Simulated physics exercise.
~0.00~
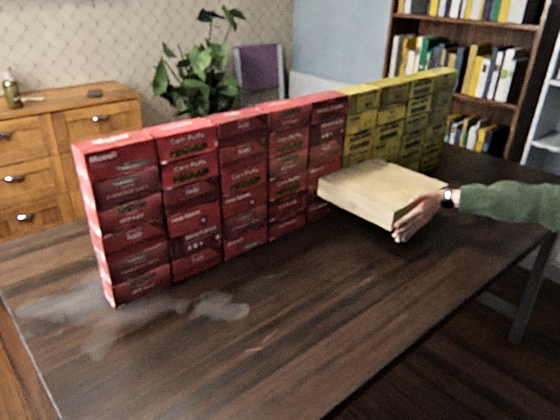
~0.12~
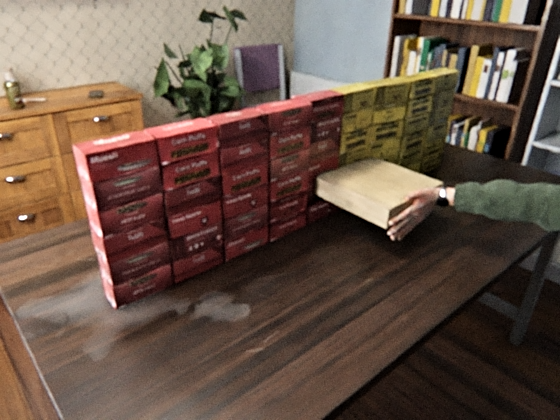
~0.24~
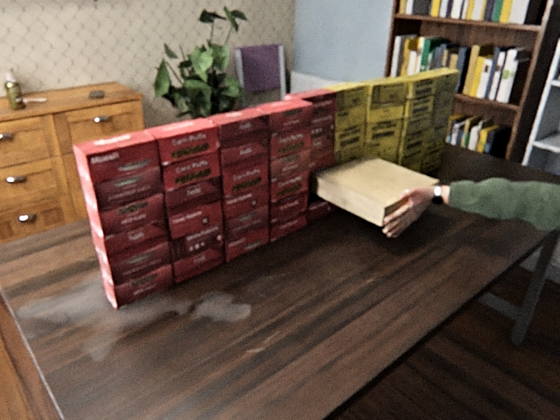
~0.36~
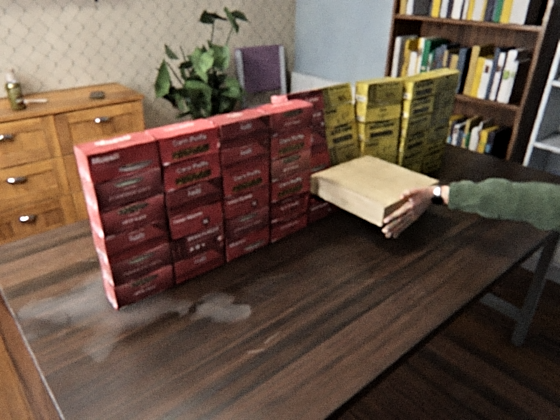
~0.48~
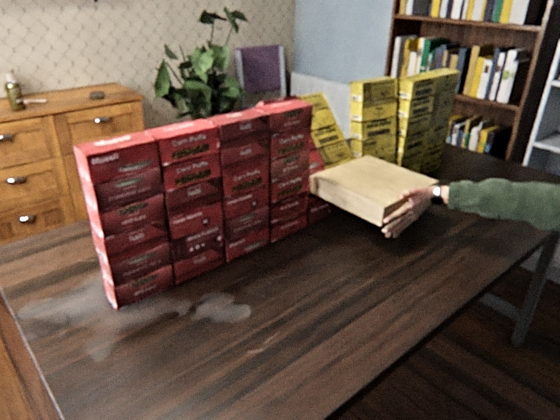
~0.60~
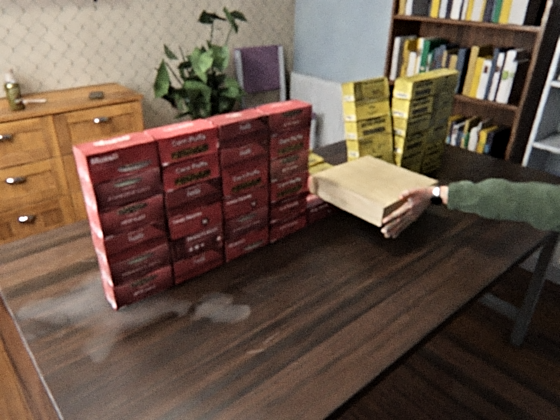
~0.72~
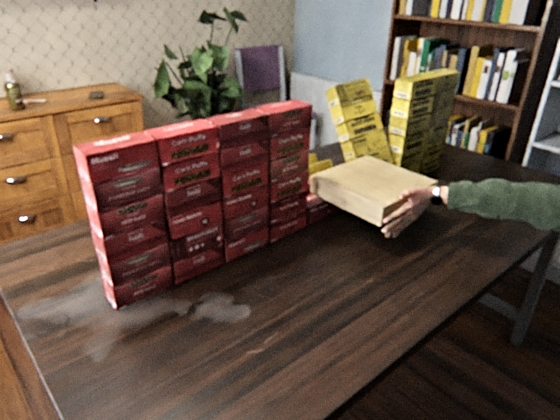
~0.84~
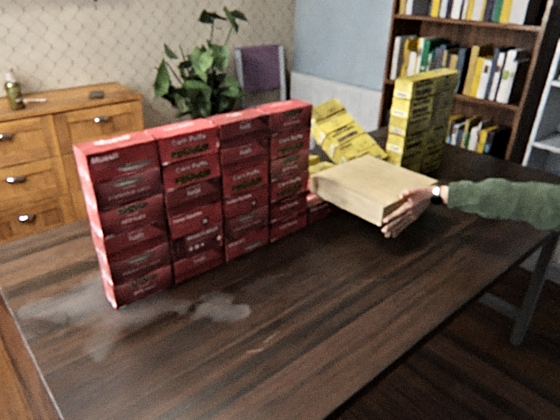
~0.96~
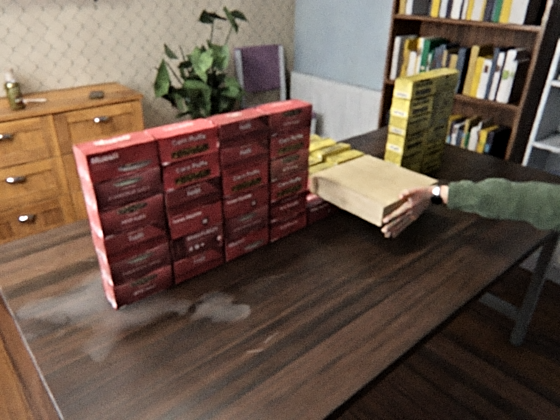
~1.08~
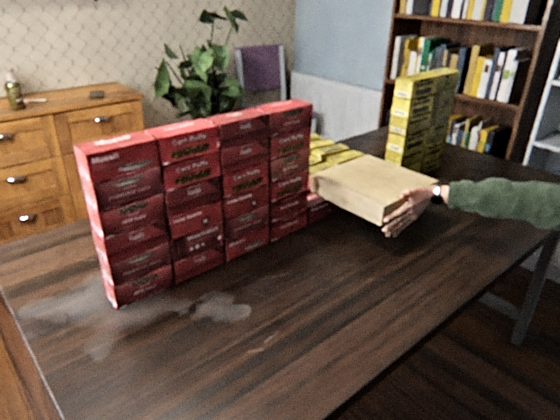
On a wooden table, a hand pokes a block into stacked packets, toppling some yellow ones backward.
